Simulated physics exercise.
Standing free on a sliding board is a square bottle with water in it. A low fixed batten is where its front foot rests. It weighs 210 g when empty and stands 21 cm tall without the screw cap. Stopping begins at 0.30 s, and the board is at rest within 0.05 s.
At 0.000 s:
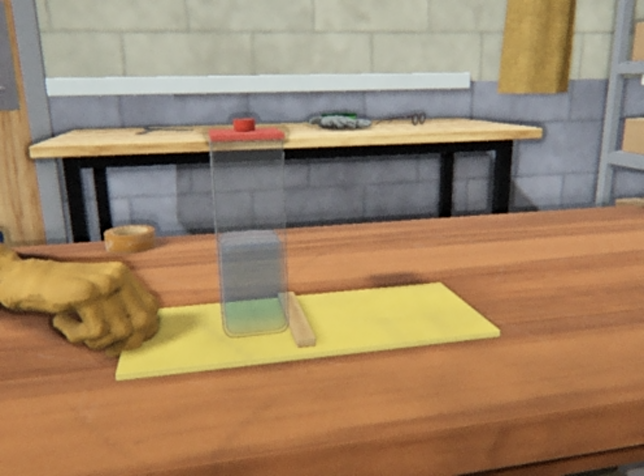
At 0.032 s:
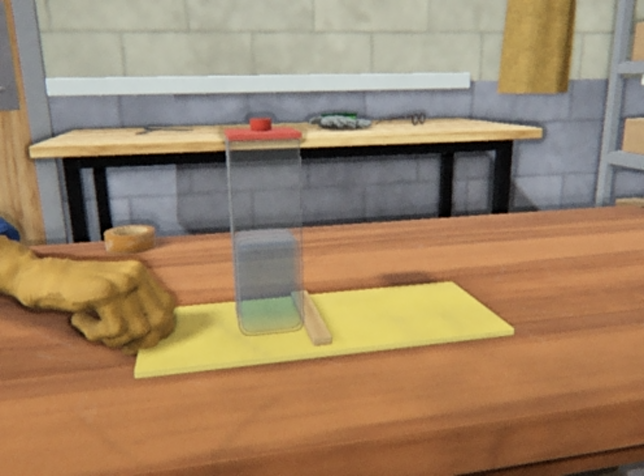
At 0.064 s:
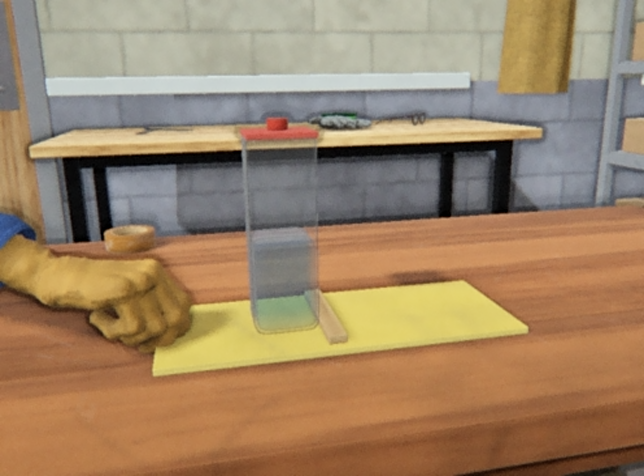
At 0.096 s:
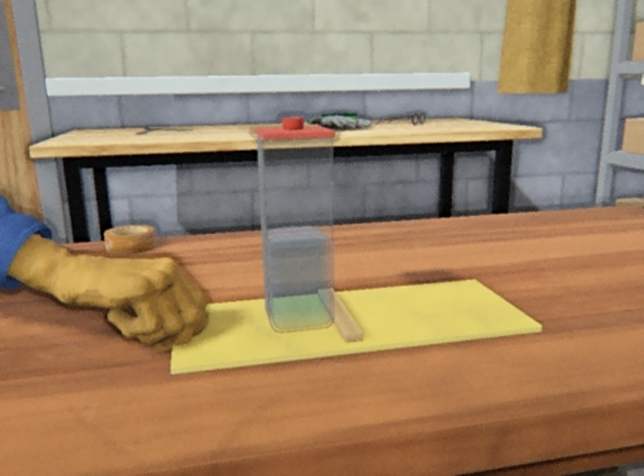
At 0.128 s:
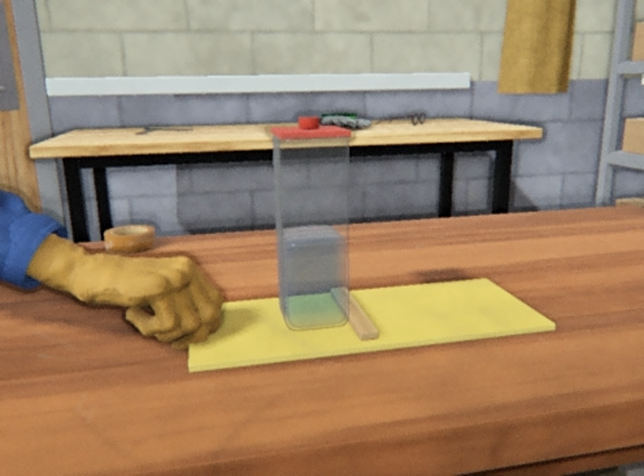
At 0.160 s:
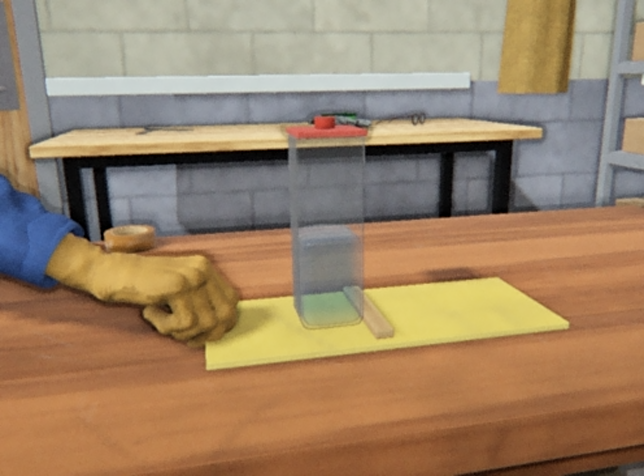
A clear square bottle with a red cap, partly filled with water, stood upright on a yellow board as a gloved hand at its left end slid the board steadily rightward across a wooden table.
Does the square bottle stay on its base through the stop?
Yes, it stays standing.
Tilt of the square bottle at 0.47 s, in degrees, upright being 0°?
I'd say it's tipped close to 8 degrees.
Then, 0.35 s in, the board moves at 0.00 m/s; the square bottle stands 1 cm from where it began.
Then, 0.47 s in, the square bottle leans 8°.
Then, 0.63 s in, the square bottle stands 1 cm from where it began.
Then, 0.85 s in, the square bottle stands where it began.
Finally, the square bottle stands where it began.
